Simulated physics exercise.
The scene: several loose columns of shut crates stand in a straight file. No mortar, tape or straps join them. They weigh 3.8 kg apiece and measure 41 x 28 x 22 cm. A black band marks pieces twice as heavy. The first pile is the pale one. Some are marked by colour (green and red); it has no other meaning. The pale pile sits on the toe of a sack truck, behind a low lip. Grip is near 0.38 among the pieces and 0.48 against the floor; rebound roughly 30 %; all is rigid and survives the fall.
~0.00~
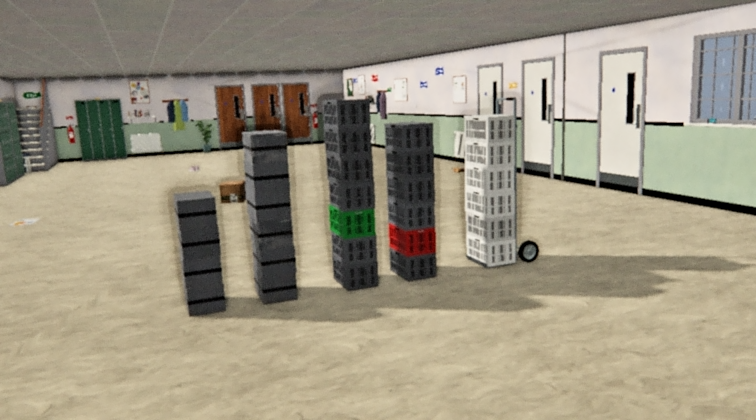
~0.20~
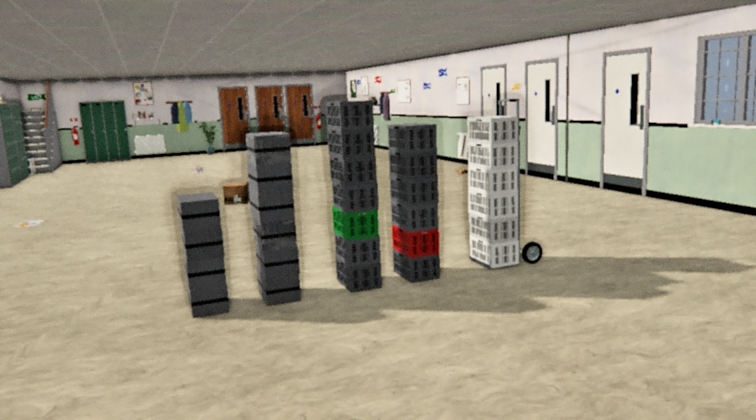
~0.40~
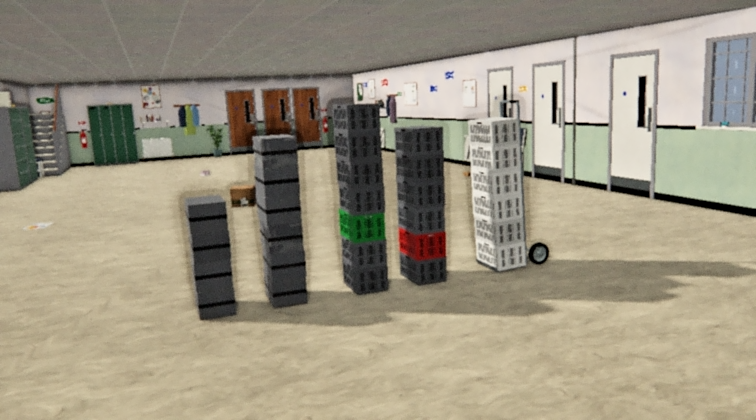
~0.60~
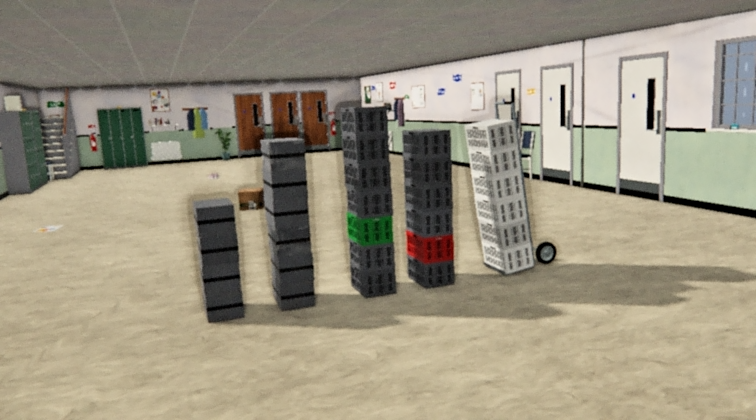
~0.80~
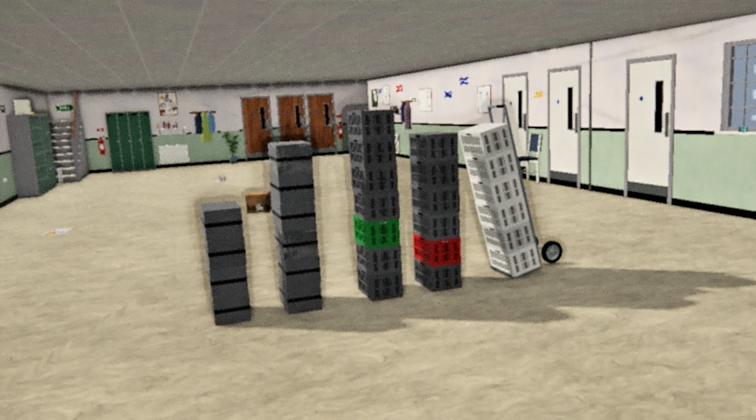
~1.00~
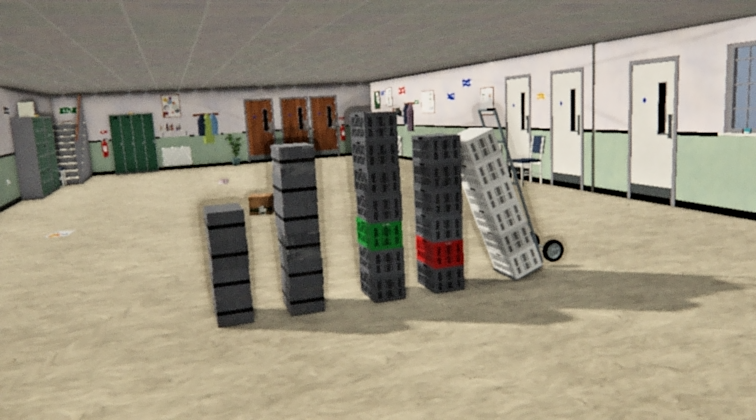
In a large room with doors and lockers, five columns of stacked crates stand in a row; the white column on a wheeled hand truck at the right gradually tilts left toward its neighbour, while the other four stay upright.
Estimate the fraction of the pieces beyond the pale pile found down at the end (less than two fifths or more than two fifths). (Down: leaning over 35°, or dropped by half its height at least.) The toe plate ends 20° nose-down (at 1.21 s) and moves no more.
Ending down: Upwards of two fifths.
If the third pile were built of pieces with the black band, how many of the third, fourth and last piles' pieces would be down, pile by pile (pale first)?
Then third 7, fourth 5, last 4.
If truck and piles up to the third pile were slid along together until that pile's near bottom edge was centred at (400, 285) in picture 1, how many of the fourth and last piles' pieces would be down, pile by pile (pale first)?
Then fourth 6, last 4.
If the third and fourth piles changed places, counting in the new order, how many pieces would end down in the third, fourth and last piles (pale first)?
In that case third 6, fourth 7, last 4.
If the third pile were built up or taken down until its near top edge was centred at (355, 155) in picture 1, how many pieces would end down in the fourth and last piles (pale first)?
Then fourth 6, last 4.
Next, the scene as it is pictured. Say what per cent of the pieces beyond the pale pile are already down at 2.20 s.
0 per cent by then.
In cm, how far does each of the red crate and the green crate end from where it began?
About: Red 40, green 60.
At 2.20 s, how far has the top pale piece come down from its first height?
Some 30 cm lower.
After 2.20 s, 6 of the pale pile down; none of the 23 other crates down, 13 disturbed; red crate 24° from how it stood; green crate 15° from how it stood.
After 3.26 s, 6 of the pale pile down; 19 of the 23 other crates down; green crate 51° from how it stood, 17 cm lower; red crate 49° from how it stood, 7 cm lower.
In the end (5.2 s), 6 of the pale pile down; 22 of the 23 other crates down; green crate 54° from how it stood, 18 cm lower; red crate 50° from how it stood, 7 cm lower. That is 96 per cent. From the last view, middles, green crate near (318, 260), red crate near (403, 262).
